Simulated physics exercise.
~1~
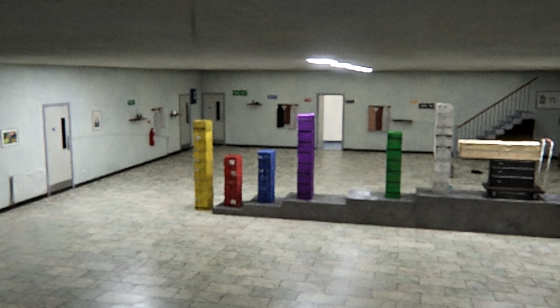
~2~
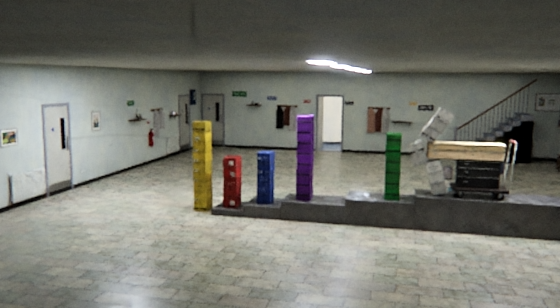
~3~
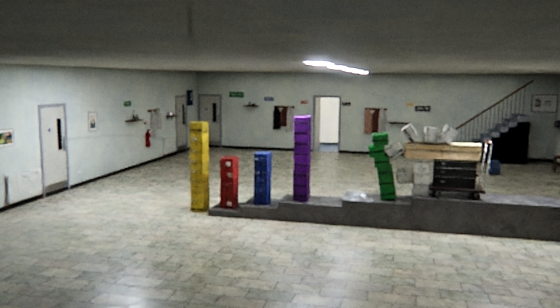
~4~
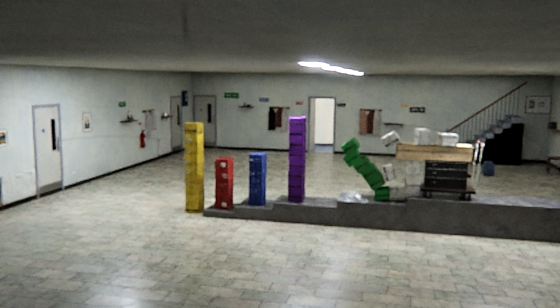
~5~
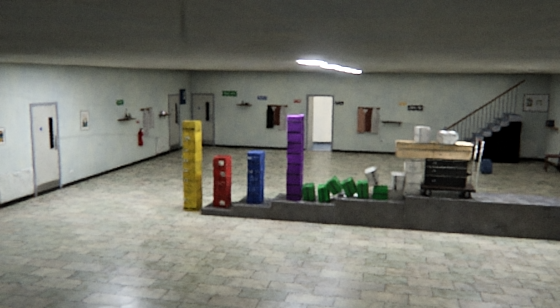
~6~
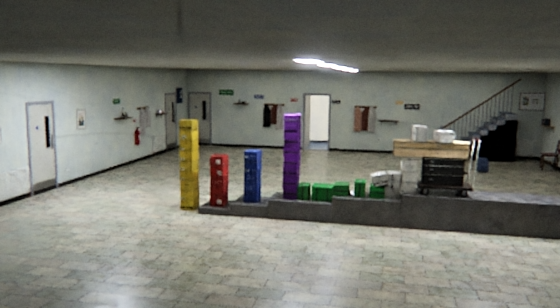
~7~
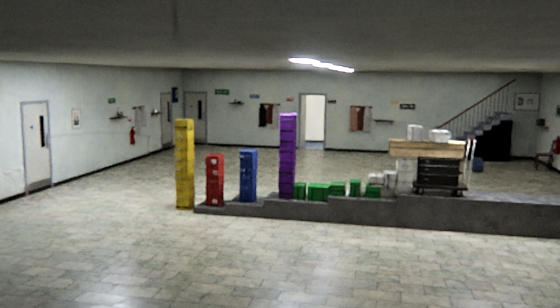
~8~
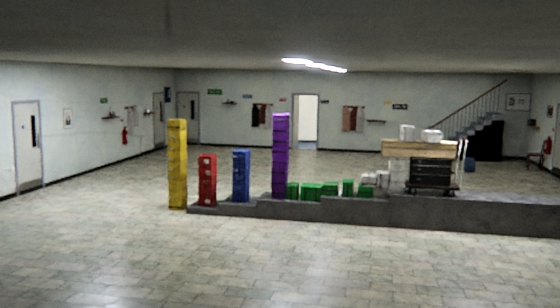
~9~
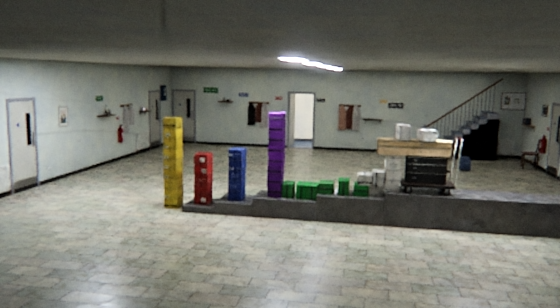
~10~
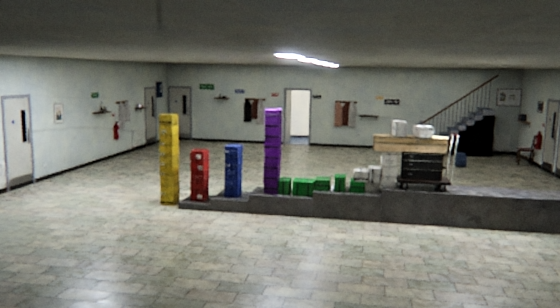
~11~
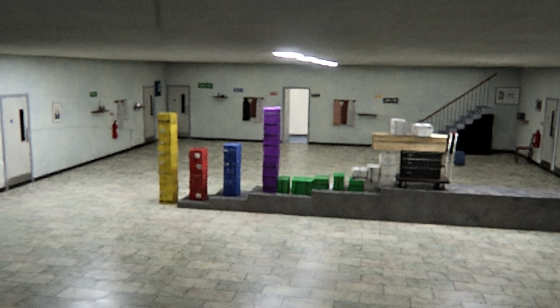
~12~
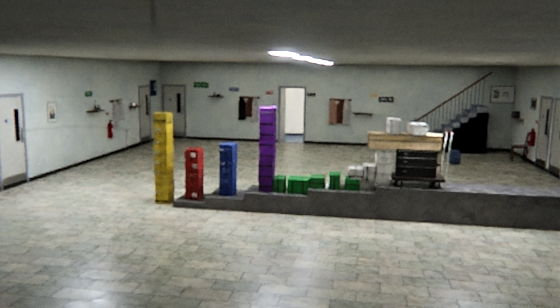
Trolley carrying a long case rolling left into a pale carton pile, toppling it and the green pile, purple pile left standing.
